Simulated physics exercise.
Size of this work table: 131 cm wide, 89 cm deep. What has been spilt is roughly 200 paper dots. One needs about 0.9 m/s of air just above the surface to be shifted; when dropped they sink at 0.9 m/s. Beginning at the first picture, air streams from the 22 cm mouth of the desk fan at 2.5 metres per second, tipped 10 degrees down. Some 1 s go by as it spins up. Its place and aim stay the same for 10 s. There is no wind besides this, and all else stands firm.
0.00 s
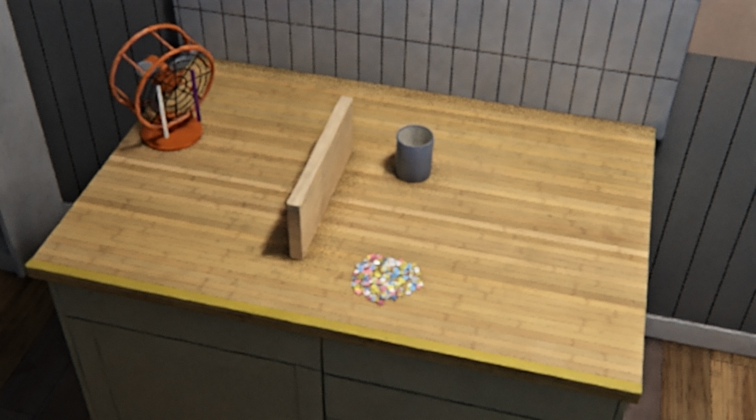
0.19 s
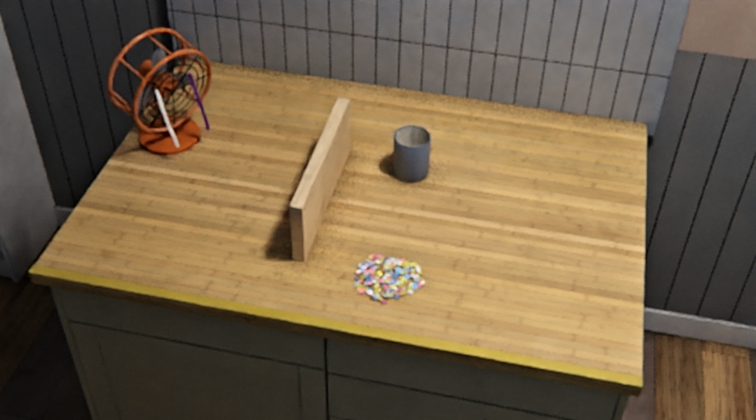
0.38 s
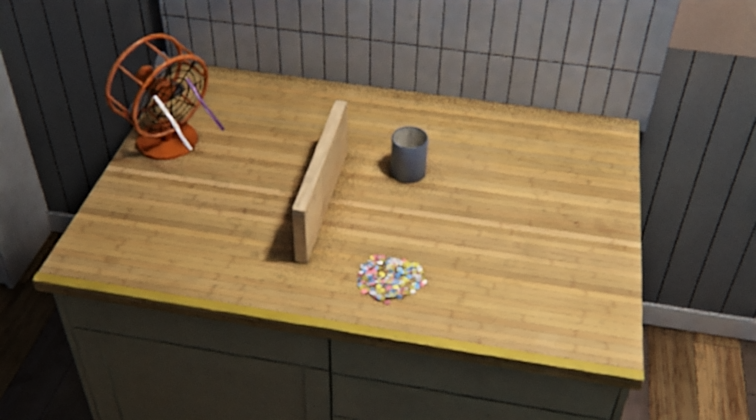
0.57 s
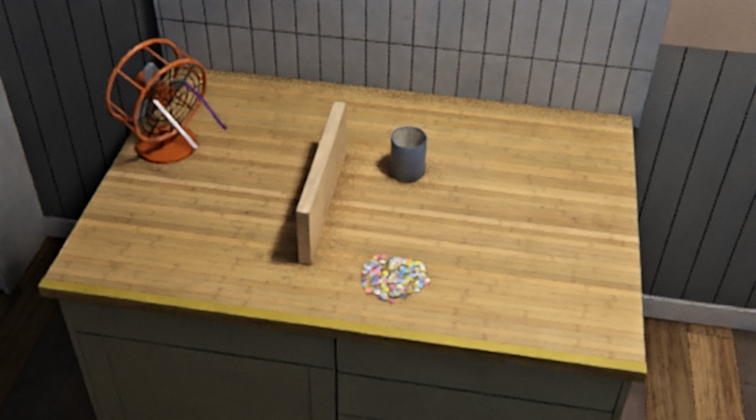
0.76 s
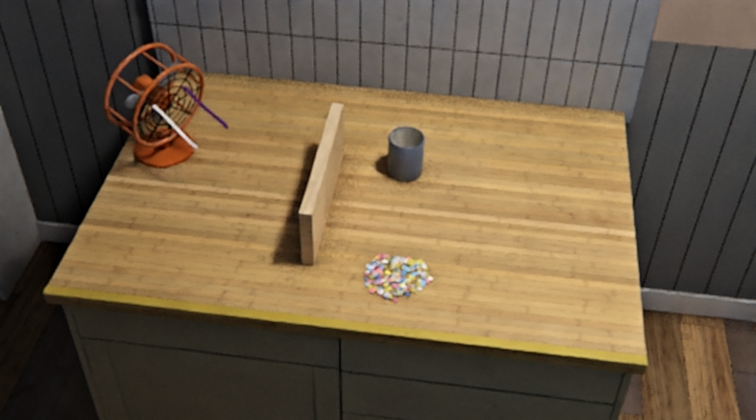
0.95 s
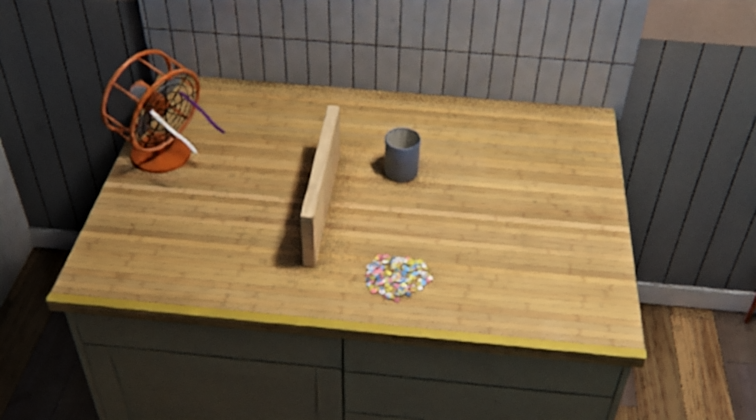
A pale wooden work table with a yellow front edge and grey-green cupboards stands against a tiled wall, seen from above and in front. An orange desk fan sits at the back left, a wooden board stands upright near the middle, a grey mug is to its right, and multicoloured paper dots lie in front. The fan's white and purple streamers lift outward, the dots stay still, and the camera shifts slightly.
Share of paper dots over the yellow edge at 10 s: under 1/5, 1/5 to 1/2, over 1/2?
Under 1/5.
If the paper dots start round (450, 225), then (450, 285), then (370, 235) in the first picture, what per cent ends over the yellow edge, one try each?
About 2, 0 and 10 in a hundred, in that order.
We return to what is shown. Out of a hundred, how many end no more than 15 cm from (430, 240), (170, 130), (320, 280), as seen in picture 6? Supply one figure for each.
Taking the spots one by one, around 25 %, 0 % and 50 %.
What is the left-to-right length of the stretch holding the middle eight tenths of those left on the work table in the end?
The middle group spans some 20 cm.
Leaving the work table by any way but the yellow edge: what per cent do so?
I would put it at around 0 per cent.
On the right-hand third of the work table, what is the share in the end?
Something close to 0 % ends up there.
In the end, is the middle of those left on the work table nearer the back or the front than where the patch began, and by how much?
Moved forward, around 5 cm.
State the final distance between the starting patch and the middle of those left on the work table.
That works out close to 5 centimetres.
After 2.0 s the count stands so, 0 % are over the yellow edge; the middle of those still in play is near (397, 275).
After 3.2 s the count stands so, 0 % are over the yellow edge; the middle of those still in play is near (393, 276).
After 5.5 s the count stands so, 2 % are over the yellow edge; the middle of those still in play is near (389, 281).
After 10.0 s, at the end, 6 % are over the yellow edge; the middle of those still in play is near (385, 287).
